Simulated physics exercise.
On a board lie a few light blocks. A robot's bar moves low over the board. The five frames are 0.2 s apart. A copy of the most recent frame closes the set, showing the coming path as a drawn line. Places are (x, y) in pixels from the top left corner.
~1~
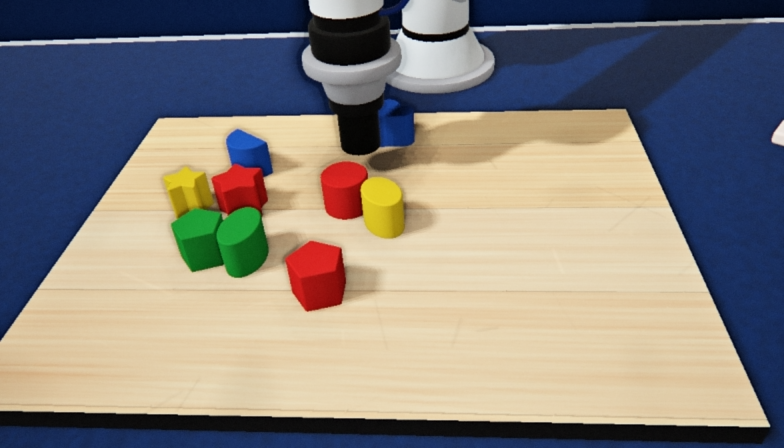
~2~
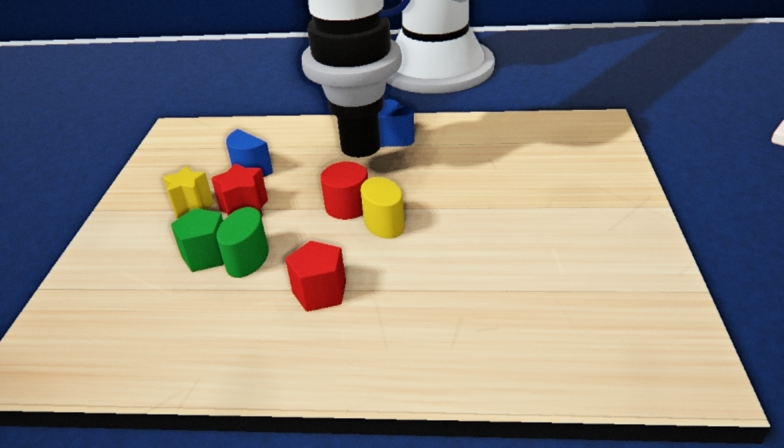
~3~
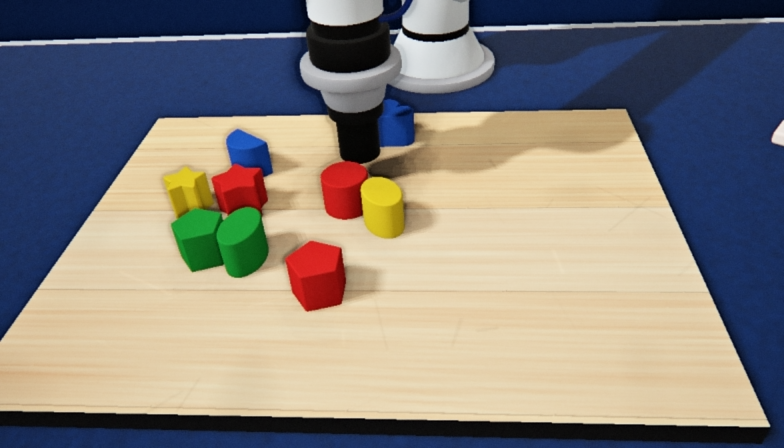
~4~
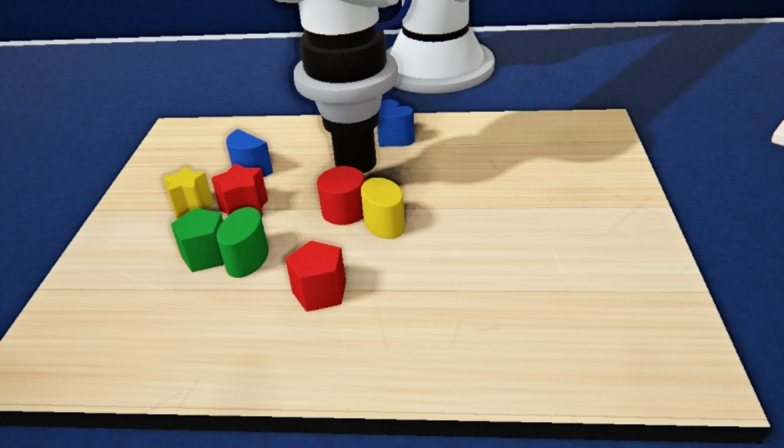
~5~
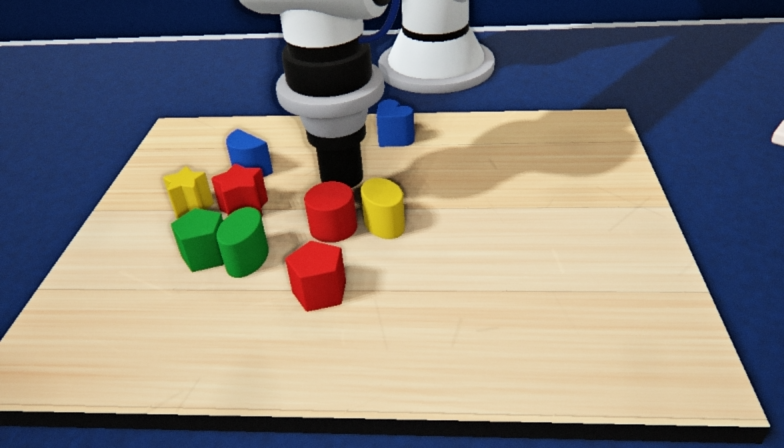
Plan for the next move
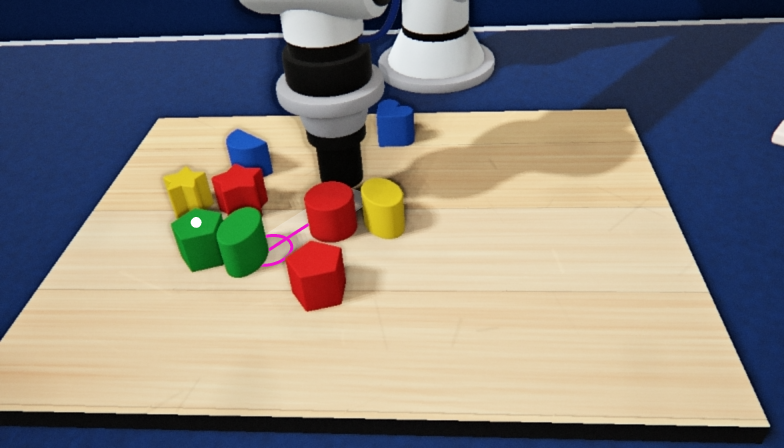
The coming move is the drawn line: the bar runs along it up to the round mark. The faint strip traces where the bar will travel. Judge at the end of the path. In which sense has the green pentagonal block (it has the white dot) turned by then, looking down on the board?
Bird's-eye view: Clockwise.
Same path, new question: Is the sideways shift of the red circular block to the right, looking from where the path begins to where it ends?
No, it doesn't check out.
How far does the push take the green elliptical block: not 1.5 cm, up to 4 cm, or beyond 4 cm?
Of the three bands, it's 1.5 to 4 cm.
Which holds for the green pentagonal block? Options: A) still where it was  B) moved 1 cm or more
B
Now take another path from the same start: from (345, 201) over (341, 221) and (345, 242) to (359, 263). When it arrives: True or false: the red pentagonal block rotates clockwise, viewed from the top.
It is false.
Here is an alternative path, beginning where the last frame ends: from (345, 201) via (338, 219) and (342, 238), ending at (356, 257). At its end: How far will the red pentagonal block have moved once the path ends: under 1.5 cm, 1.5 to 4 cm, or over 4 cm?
I reckon it covers between 1.5 and 4 cm.
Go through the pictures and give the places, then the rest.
In the first picture, bar tip at (361, 146); block tops, green pentagonal block at (196, 222); green elliptical block at (239, 224); red pentagonal block at (314, 257); red circular block at (344, 173).
In the second picture, bar at (361, 147); blocks unchanged.
In the third picture, bar at (360, 154); blocks unchanged.
In the fourth picture, bar at (356, 164); red circular block at (341, 178).
In the fifth picture, bar at (342, 178); green pentagonal block at (196, 222); green elliptical block at (239, 224); red pentagonal block at (314, 257); red circular block at (329, 195).
Path on the board, from (345, 201) directly to (269, 250); the dot is on the green pentagonal block.
What follows on the original path. Halfway along, bar at (304, 202); red circular block at (309, 219).
At the end, bar at (264, 227); green pentagonal block at (182, 227), turned 30° clockwise; green elliptical block at (218, 239); red pentagonal block at (320, 262), turned 10° clockwise; red circular block at (294, 236).
